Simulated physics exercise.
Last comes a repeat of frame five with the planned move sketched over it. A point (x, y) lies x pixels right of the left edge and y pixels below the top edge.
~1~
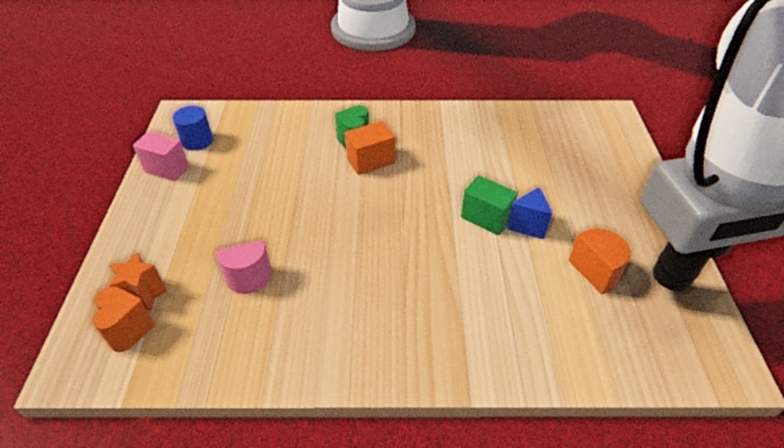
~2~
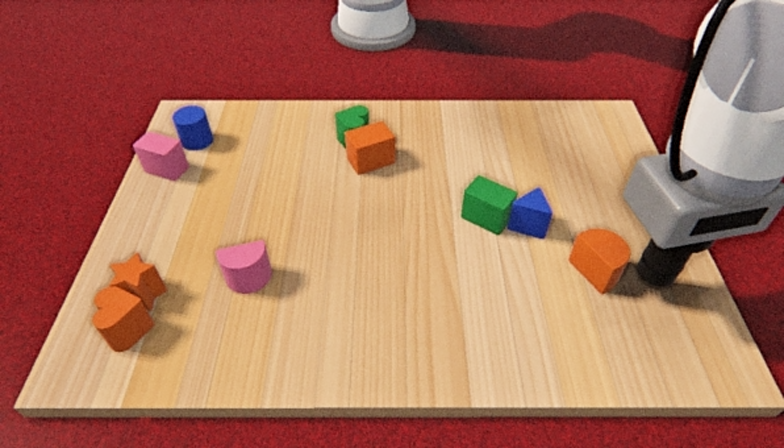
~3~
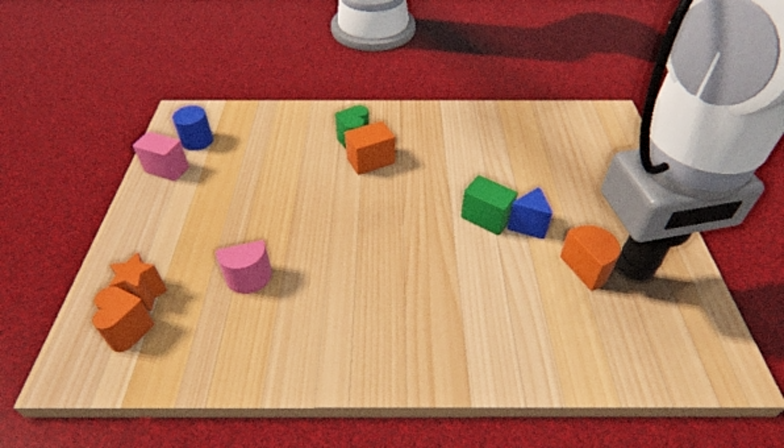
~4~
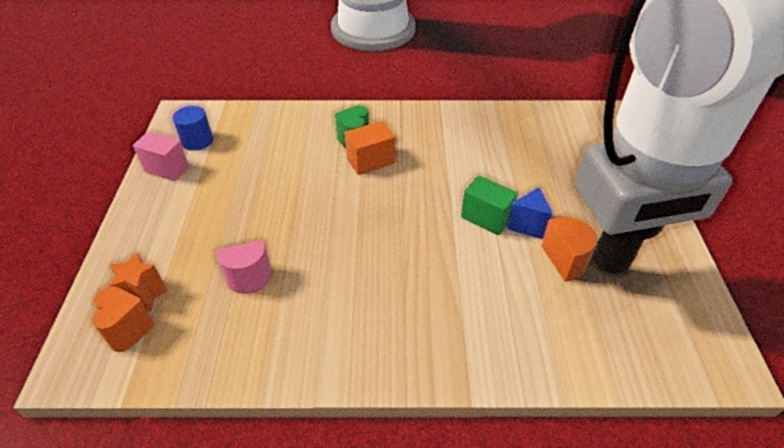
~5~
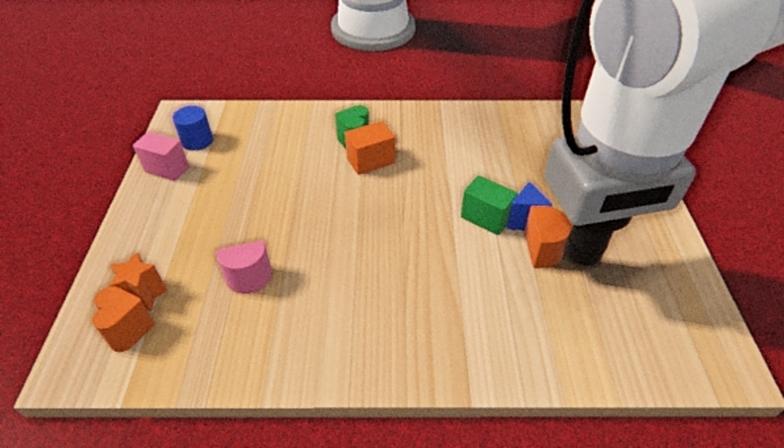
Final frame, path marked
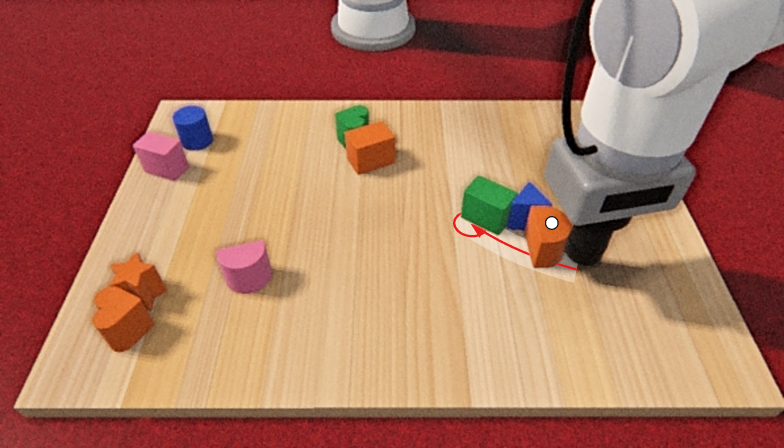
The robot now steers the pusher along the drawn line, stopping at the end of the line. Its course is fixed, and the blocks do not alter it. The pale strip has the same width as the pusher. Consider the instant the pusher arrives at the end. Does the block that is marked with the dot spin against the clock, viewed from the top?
No, it doesn't check out.
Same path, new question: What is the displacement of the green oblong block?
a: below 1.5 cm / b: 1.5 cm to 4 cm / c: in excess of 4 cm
Letter c.
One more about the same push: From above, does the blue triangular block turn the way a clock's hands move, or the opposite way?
It goes round the way clock hands do.
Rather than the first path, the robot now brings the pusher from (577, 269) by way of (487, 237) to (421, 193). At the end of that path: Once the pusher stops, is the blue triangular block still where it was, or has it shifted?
The push reaches it.
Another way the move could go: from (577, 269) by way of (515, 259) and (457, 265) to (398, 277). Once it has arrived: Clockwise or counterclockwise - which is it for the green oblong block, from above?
Its spin: Anticlockwise.
Drawn move, from (577, 269) via (538, 257) and (502, 242), ending at (471, 224); the dot is on the orange D-shaped block.
On the path given first. One third of the way, pusher (542, 241); green oblong block (486, 186), turned 25° anticlockwise; blue triangular block (527, 178); orange D-shaped block (522, 206), turned 40° clockwise.
Two thirds of the way, pusher (505, 225); green oblong block (471, 170), turned 55° anticlockwise; blue triangular block (529, 172); orange D-shaped block (502, 189), turned 90° clockwise.
At the end, pusher (473, 207); green oblong block (466, 155), turned 80° anticlockwise; blue triangular block (528, 171), turned 20° clockwise; orange D-shaped block (492, 177), turned 125° clockwise.
